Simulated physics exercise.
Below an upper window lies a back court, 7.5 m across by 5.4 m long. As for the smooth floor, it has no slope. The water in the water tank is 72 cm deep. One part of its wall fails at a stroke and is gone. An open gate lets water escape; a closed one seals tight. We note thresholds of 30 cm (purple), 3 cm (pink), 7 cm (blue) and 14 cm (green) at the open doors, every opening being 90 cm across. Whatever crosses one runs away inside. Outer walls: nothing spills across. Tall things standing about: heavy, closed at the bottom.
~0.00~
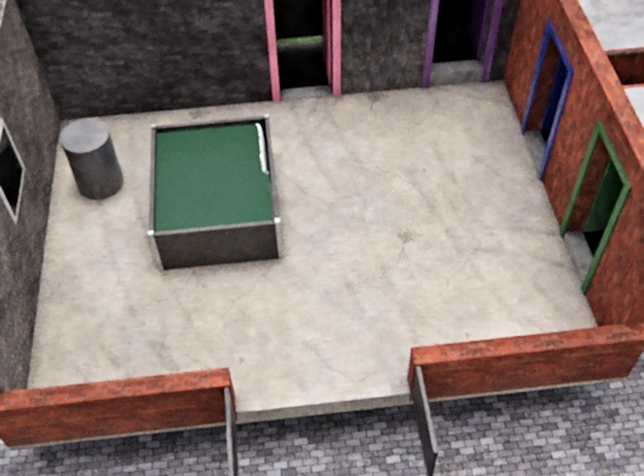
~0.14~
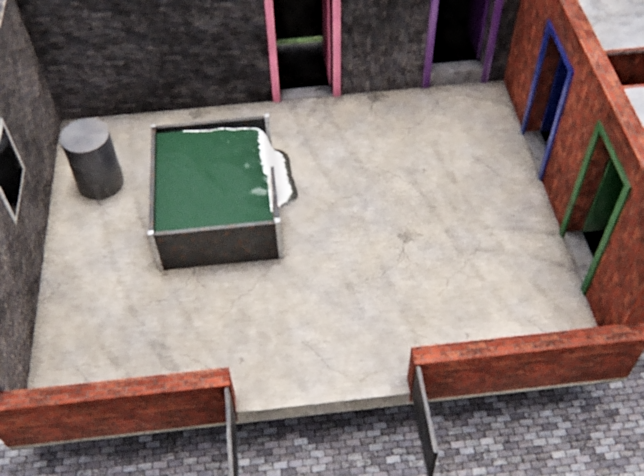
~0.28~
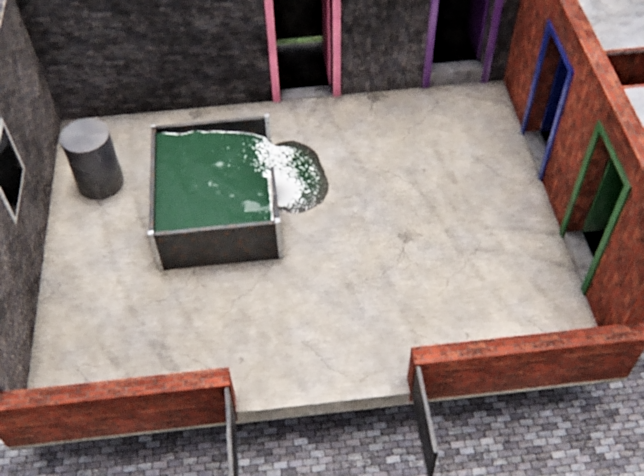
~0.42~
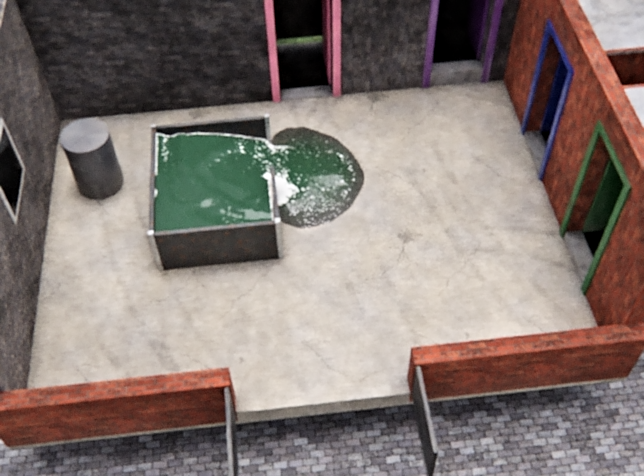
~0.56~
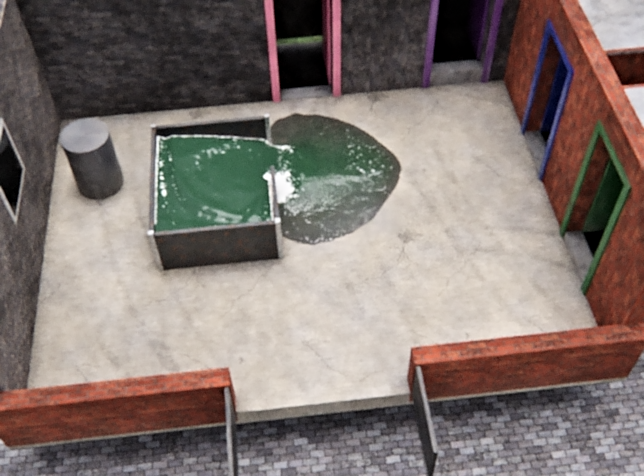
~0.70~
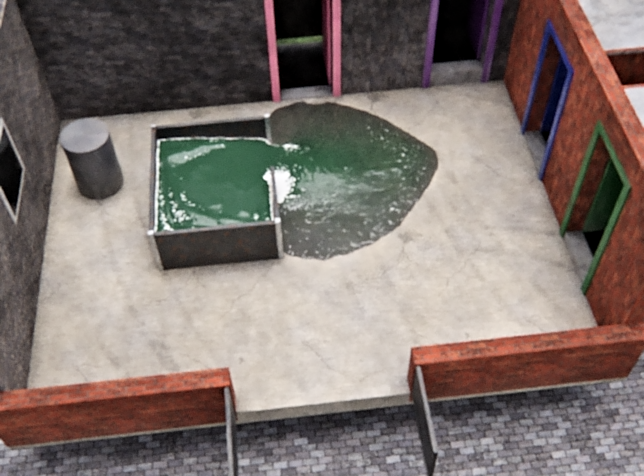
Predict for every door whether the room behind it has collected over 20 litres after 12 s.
At the purple door the limit will not be outstripped; at the pink door the limit will be outstripped; at the blue door the limit will be outstripped; at the green door the limit will not be outstripped.
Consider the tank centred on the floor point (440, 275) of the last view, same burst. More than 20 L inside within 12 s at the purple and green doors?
For the purple door, the amount is acceptable; for the green door, the amount is too high.
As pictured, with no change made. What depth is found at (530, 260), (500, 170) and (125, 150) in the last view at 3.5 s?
Close to 7, 17 and 0 centimetres.
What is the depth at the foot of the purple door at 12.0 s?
Average: ~ 6.0 cm.
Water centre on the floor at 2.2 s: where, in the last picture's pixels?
Around (314, 186) in the last picture.
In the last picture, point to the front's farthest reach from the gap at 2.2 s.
Point: Roughly (575, 286).
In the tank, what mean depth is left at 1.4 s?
I'd put the mean depth near 46 centimetres.
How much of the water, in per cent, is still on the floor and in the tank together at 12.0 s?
82 %.
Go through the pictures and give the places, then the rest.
The first picture shows still water, 72 cm deep, in the water tank at (213, 176).
In the second picture, the front is at (286, 202), 0.5 m from the gap at (270, 168); 0.2 m2 of floor is under water; 72 cm left at the back of the water tank.
In the third picture, water pours out at (270, 169) and has run 0.8 m, to (317, 199); typically 10 cm deep outside, 72 cm at the water tank's back.
In the fourth picture, the front is at (357, 180), 1.3 m from the gap at (270, 170); 1.9 m2 of floor is under water; 69 cm left at the back of the water tank.
In the fifth picture, water pours out at (270, 170) and has run 1.9 m, to (392, 160); typically 5 cm deep outside, 62 cm at the water tank's back.
In the sixth picture, water pours out at (270, 169) and has run 2.5 m, to (428, 151); typically 4 cm deep outside, 61 cm at the water tank's back.
After 1.4 s water covers 35 % of the floor and is deepest (33 cm) near (286, 170); purple door 6 cm at the sill, 0 L in, pink door 6 cm at the sill, 3 L in, blue door 10 cm at the sill, 3 L in, green door not reached.
After 2.2 s water covers 40 % of the floor and is deepest (42 cm) near (503, 94); purple door 14 cm at the sill, 0 L in, pink door 4 cm at the sill, 27 L in, blue door 18 cm at the sill, 62 L in, green door 13 cm at the sill, 0 L in.
After 3.5 s water covers 40 % of the floor and is deepest (24 cm) near (440, 100); purple door 21 cm at the sill, 1 L in, pink door 5 cm at the sill, 43 L in, blue door 15 cm at the sill, 151 L in, green door 10 cm at the sill, 0 L in.
After 7.0 s water covers 65 % of the floor and is deepest (14 cm) near (587, 356); purple door 10 cm at the sill, 1 L in, pink door 5 cm at the sill, 60 L in, blue door 11 cm at the sill, 215 L in, green door 10 cm at the sill, 1 L in.
After 12.0 s water covers 95 % of the floor and is deepest (10 cm) near (25, 418); purple door 6 cm at the sill, 1 L in, pink door 5 cm at the sill, 73 L in, blue door 7 cm at the sill, 224 L in, green door 7 cm at the sill, 1 L in.
